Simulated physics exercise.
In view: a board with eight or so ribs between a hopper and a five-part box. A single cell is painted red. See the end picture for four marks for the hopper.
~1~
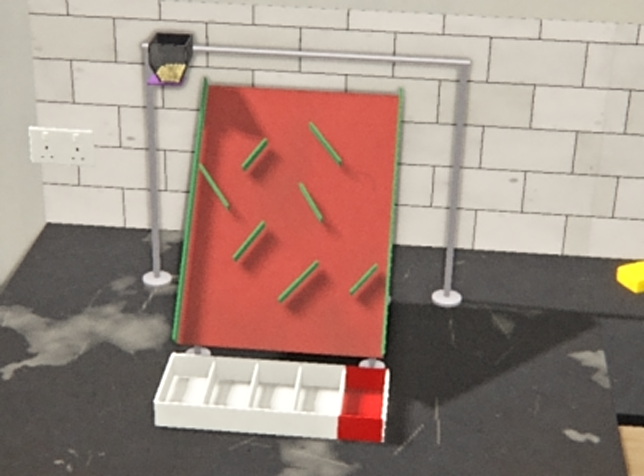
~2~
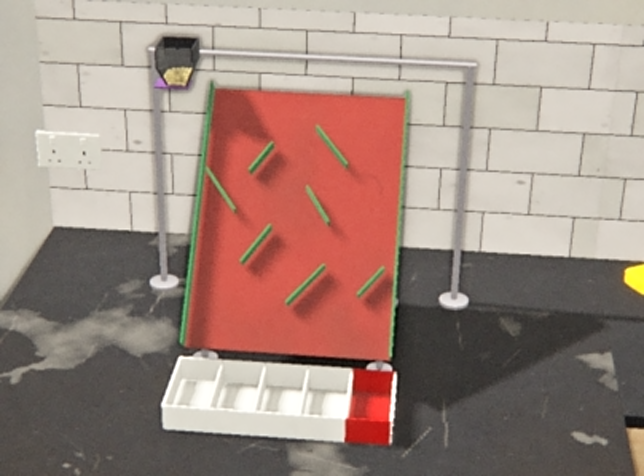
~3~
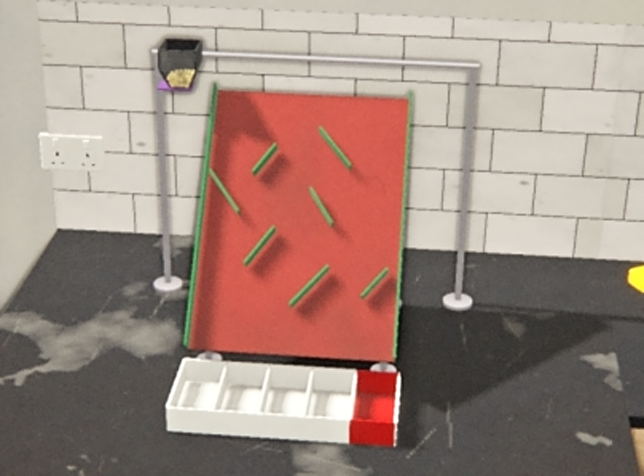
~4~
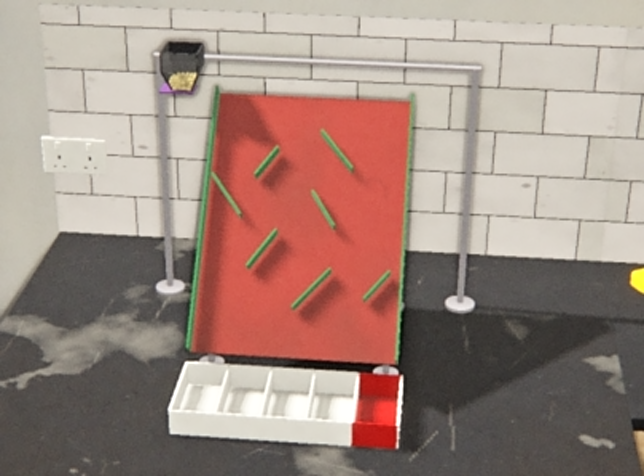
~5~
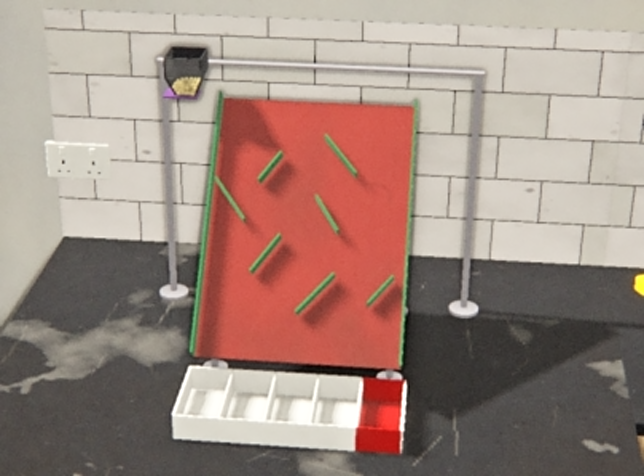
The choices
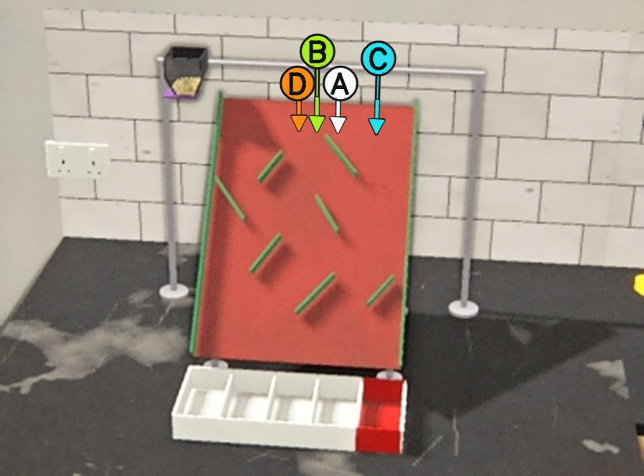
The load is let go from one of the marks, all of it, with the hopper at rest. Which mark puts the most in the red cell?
A is best.
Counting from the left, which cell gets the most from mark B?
The second.
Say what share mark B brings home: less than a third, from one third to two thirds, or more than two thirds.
Less than a third.
On the marked copy, mark A meets the board at (337, 127); mark B meets the board at (316, 126); mark C meets the board at (376, 128); mark D meets the board at (298, 125).
With A, about a quarter in the red cell, about half in other cells, about a quarter outside the box.
With B, a small part in the red cell, about half in other cells, about a third outside the box.
With C, a small part in the red cell, about two thirds in other cells, about a quarter outside the box.
With D, none in the red cell, most in other cells, about a quarter outside the box.
